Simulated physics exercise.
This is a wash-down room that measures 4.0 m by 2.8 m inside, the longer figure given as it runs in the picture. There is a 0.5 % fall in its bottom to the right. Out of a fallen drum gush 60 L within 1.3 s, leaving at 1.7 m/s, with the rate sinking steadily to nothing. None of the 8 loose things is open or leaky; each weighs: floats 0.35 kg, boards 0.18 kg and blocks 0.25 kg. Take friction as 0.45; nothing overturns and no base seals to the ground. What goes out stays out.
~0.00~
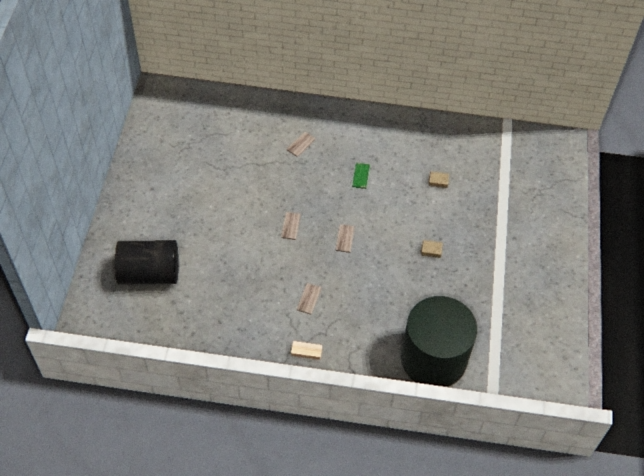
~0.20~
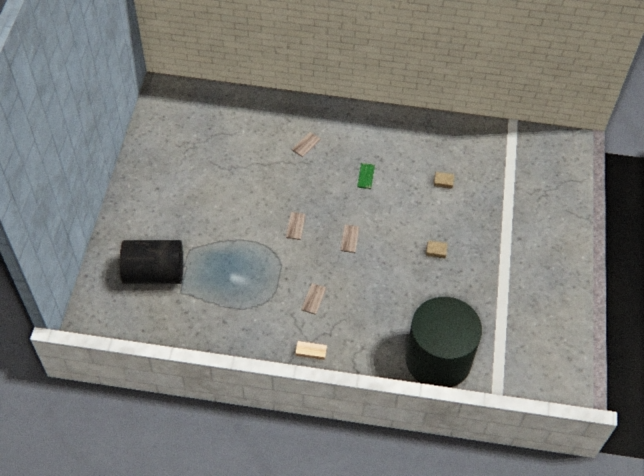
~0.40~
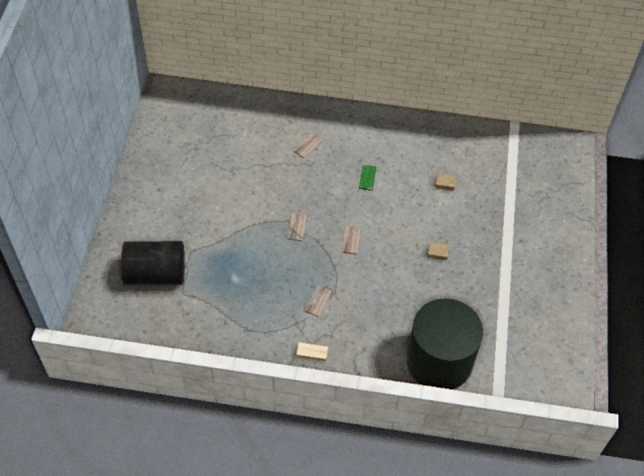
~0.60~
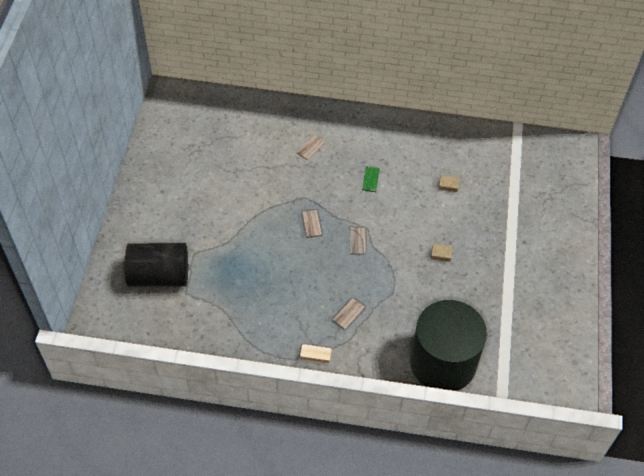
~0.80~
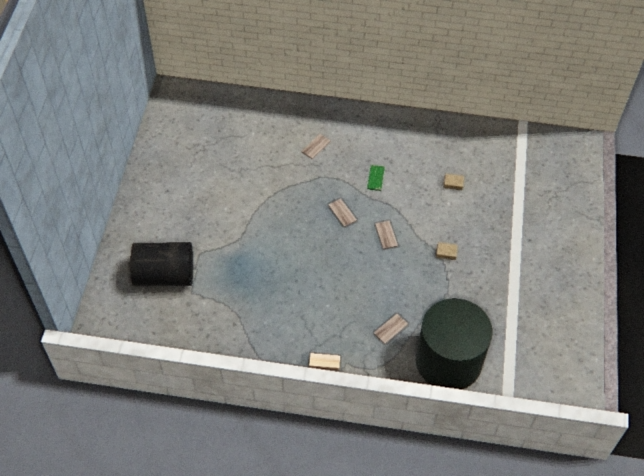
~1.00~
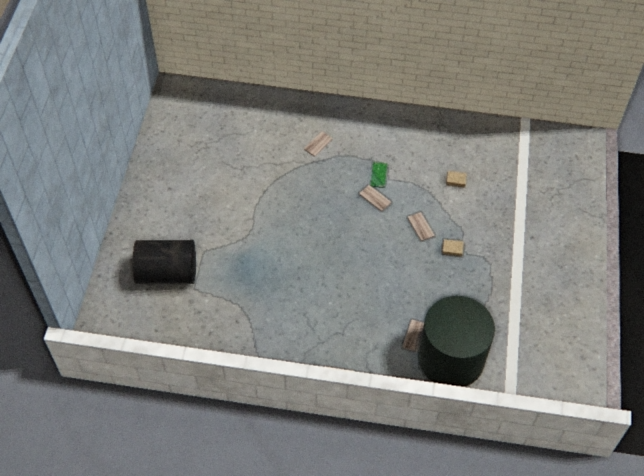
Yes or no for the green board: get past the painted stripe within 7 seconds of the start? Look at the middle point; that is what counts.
Lab note - green board: Over in time.
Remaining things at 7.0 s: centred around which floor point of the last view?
Centred roughly on (458, 235).
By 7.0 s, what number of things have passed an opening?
By my count, 3.
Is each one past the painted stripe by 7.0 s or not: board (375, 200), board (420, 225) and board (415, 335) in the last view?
In turn: Beyond, past, short.
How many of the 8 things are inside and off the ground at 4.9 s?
0.
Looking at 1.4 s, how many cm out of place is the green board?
I'd put it at around 30 cm.
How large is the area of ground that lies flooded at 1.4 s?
About 4.0 m2.
After 1.4 s the green board is near (407, 161), 0.3 m from its start, afloat; 0 of 8 are over the mark; 5 afloat.
After 3.1 s the green board is near (535, 129), 1.5 m from its start, afloat; 4 of 8 are over the mark; 4 afloat.
After 4.9 s the green board has gone out; 4 of 8 are over the mark; 0 afloat.
After 7.0 s the green board has gone out; 4 of 8 are over the mark; 0 afloat.
